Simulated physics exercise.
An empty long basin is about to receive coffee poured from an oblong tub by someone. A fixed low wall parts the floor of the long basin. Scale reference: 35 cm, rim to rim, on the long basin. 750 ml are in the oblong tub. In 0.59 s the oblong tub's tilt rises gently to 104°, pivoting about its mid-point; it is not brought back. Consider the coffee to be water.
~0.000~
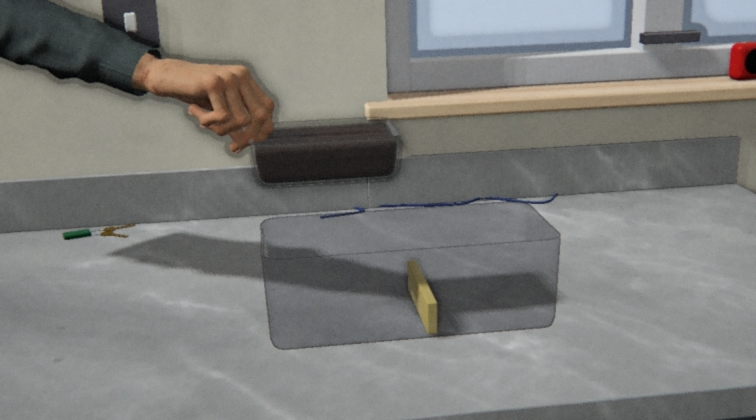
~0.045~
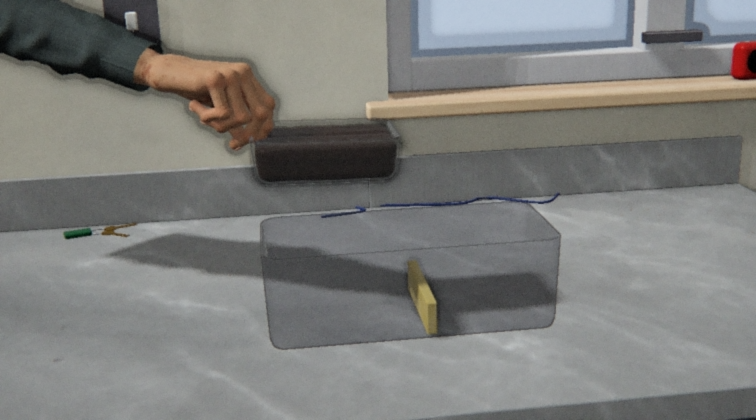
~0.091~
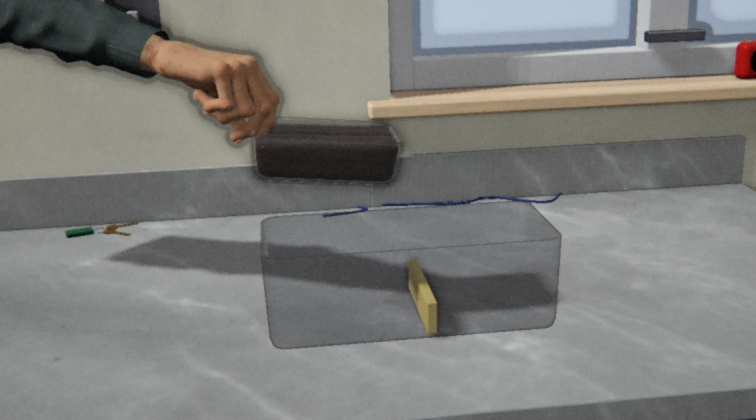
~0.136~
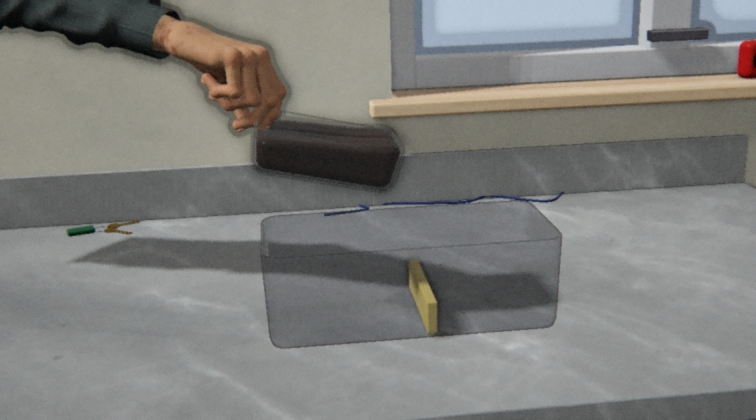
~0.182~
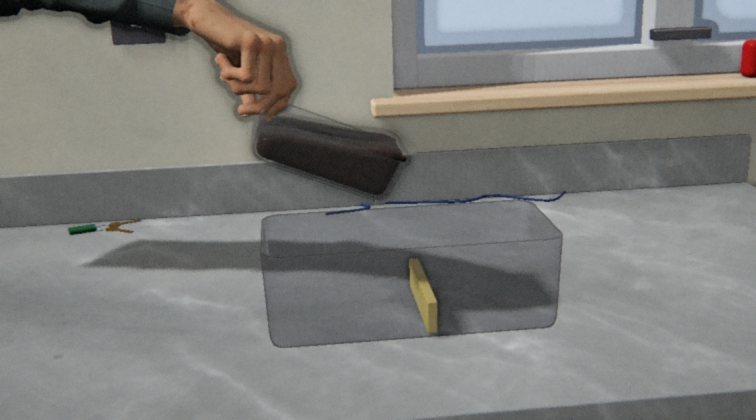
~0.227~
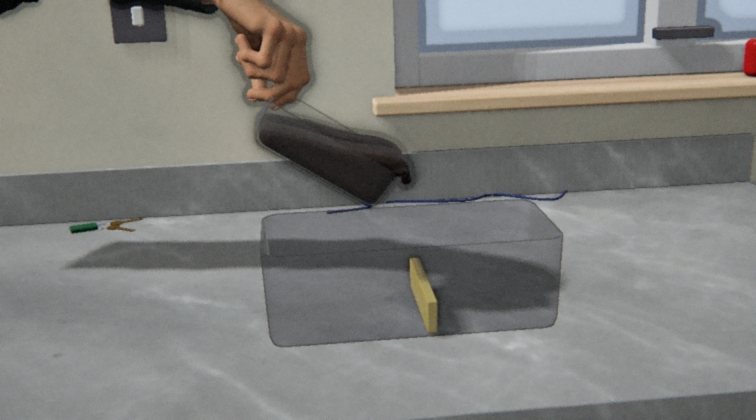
On a grey counter, a hand tilts a dark oblong tub rightward above a clear basin.
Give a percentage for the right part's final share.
My figure is 57 %.
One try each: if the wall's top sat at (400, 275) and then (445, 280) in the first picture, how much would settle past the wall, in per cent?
80 per cent first, 25 per cent second.
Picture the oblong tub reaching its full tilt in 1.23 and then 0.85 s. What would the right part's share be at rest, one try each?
In order, 70 and 70 per cent.
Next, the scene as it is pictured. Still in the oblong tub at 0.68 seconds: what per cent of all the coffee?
Close to 0 in a hundred.
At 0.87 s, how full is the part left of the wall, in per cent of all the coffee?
Roughly 30 per cent.
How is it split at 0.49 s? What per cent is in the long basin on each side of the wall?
Left: Around 22. Right: Around 60.
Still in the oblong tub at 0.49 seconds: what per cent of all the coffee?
Around 5 percent.
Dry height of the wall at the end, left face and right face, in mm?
Left roughly 30 mm; right roughly 22 mm.
Then, 0.49 s in, the tilt is 96° and 5 per cent is still to pour, 23 is left of the wall and 59 right of it.
Then, 0.68 s in, the tilt is 104° and 0 per cent is still to pour, 27 is left of the wall and 52 right of it.
Then, 0.87 s in, the tilt is 104° and 0 per cent is still to pour, 31 is left of the wall and 64 right of it.
Then, 1.09 s in, the tilt is 104° and 0 per cent is still to pour, 38 is left of the wall and 57 right of it.
Finally, 38 per cent lies left of the wall, 57 right of it and 5 outside.
